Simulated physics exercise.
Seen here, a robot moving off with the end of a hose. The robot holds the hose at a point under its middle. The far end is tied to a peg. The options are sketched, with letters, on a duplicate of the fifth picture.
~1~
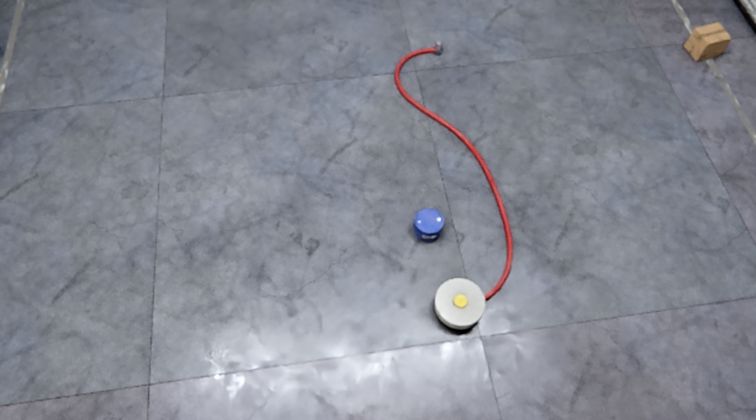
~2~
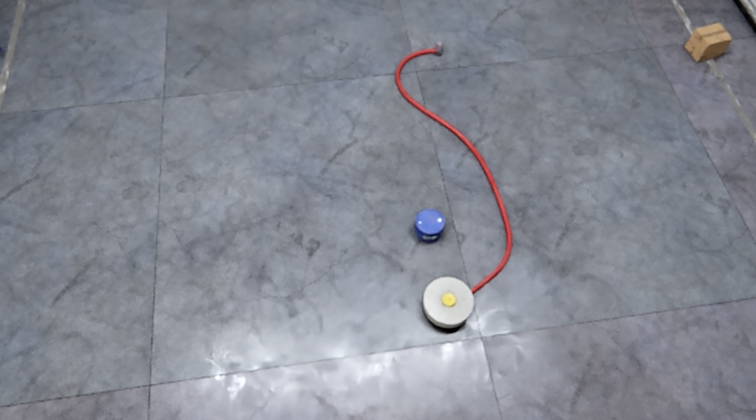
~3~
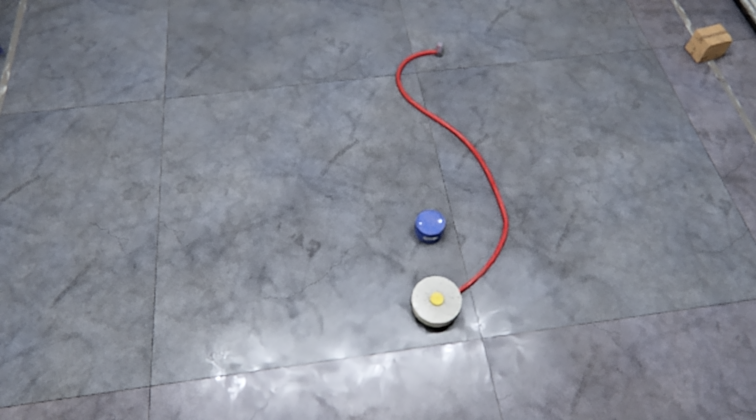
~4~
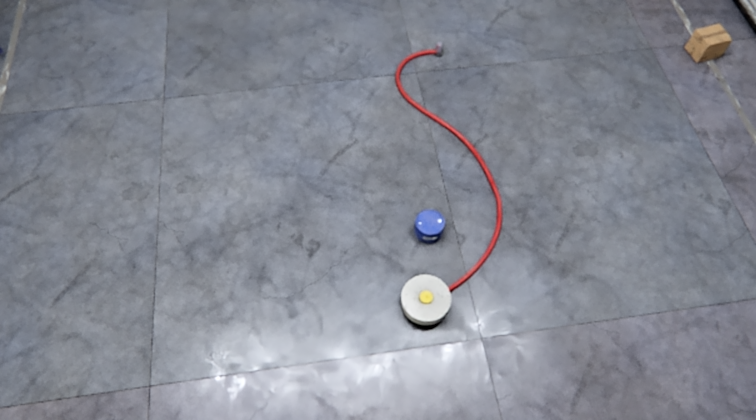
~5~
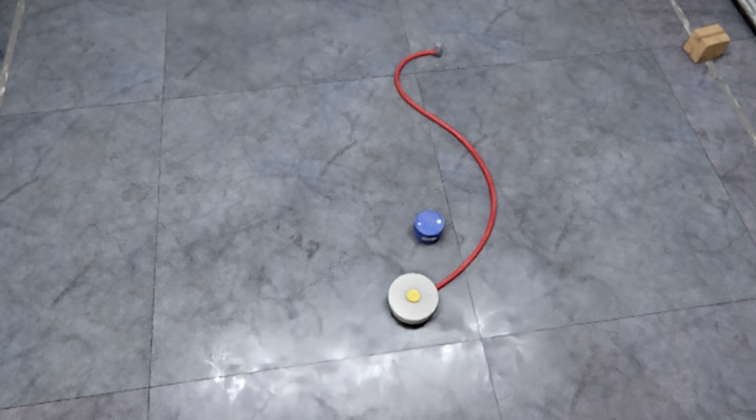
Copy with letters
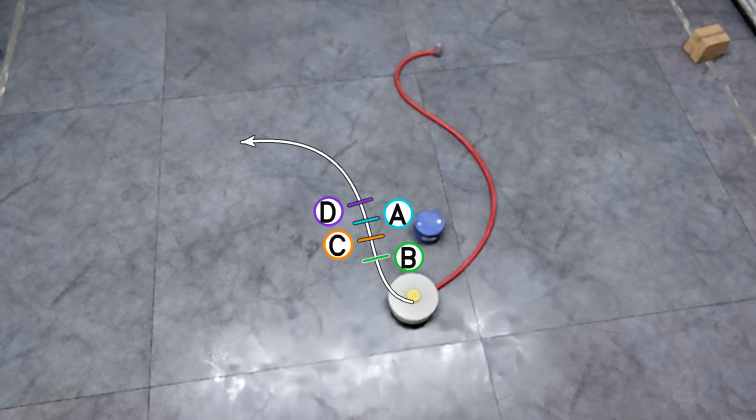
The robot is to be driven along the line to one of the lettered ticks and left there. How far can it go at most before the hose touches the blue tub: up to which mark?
It can go as far as C.
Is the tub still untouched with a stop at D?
For that mark, no.
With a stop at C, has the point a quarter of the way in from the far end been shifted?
By then, no.
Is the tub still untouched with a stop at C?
Yes.
On the copy, A at (366, 221); B at (376, 258); C at (371, 238); D at (360, 202); the route from (412, 302) via (351, 184) to (242, 142).
On C. First, robot (388, 284), middle of the hose (471, 151).
Then, robot (377, 257), middle of the hose (471, 151).
Finally, robot (371, 235), middle of the hose (471, 151); nothing has been touched.
By contrast, A brings the hose against the tub; B is safe but short; D brings the hose against the tub.
